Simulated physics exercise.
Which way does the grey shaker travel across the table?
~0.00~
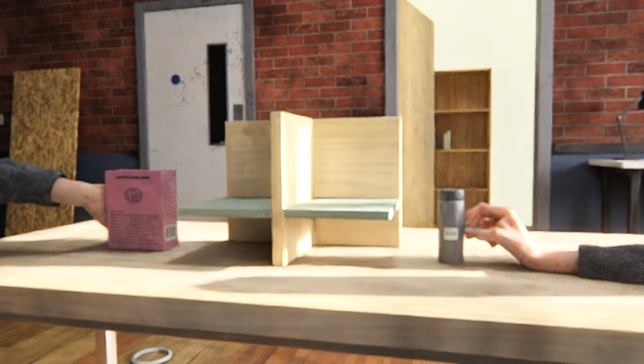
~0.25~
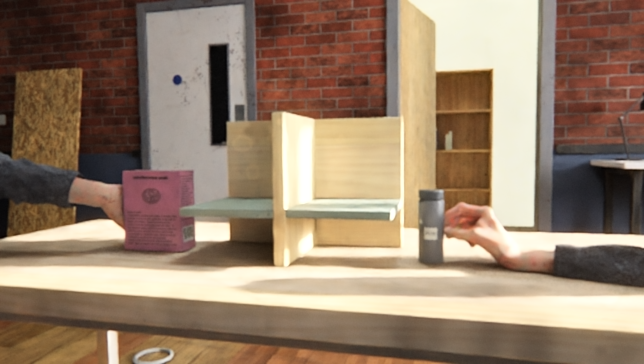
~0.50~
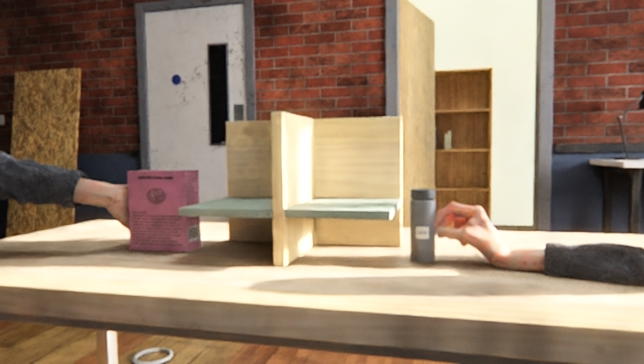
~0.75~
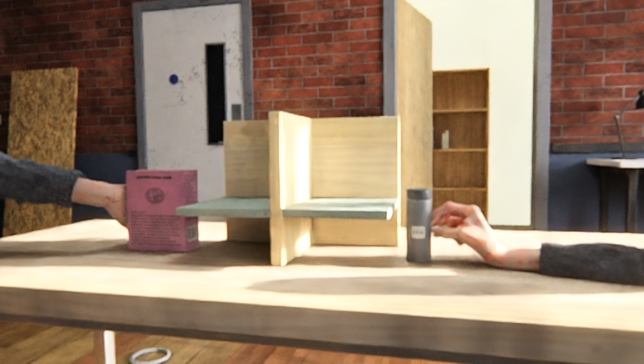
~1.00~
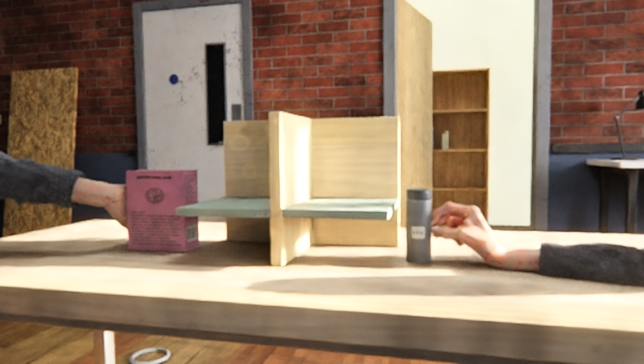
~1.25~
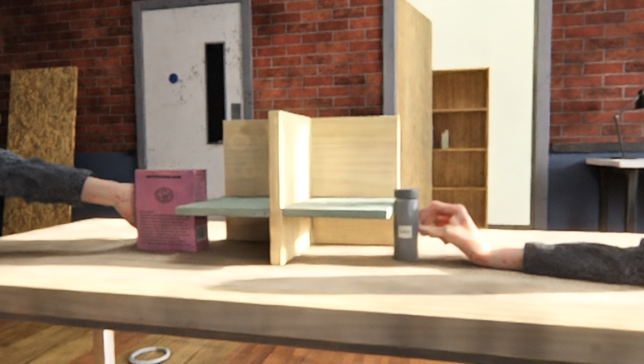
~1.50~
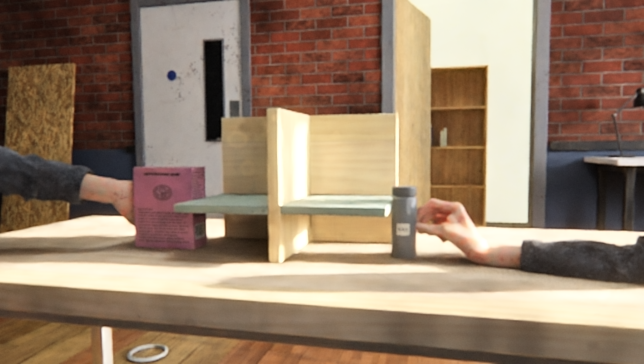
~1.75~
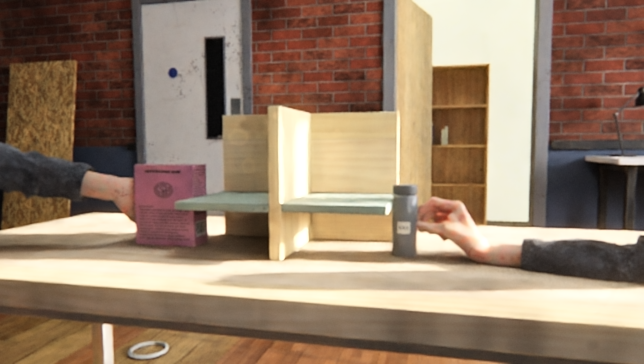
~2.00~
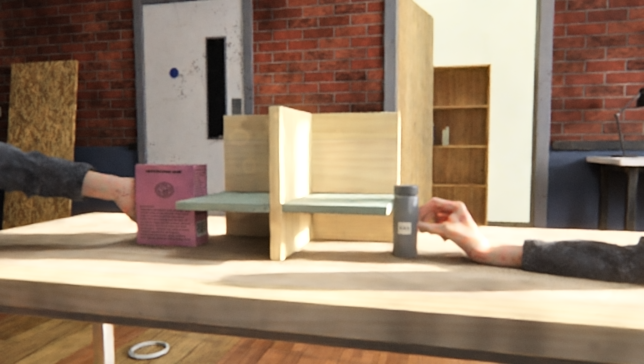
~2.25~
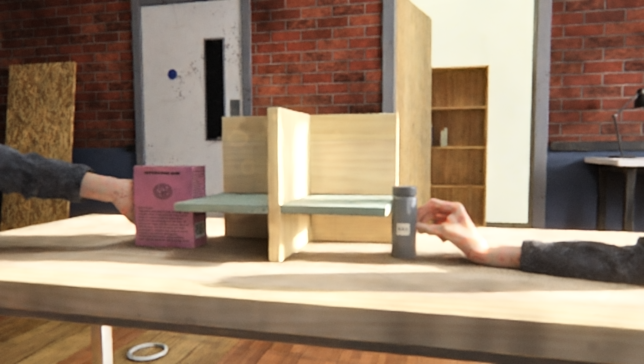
The grey shaker moves to the left, pushed toward the stand by the hand on the right.
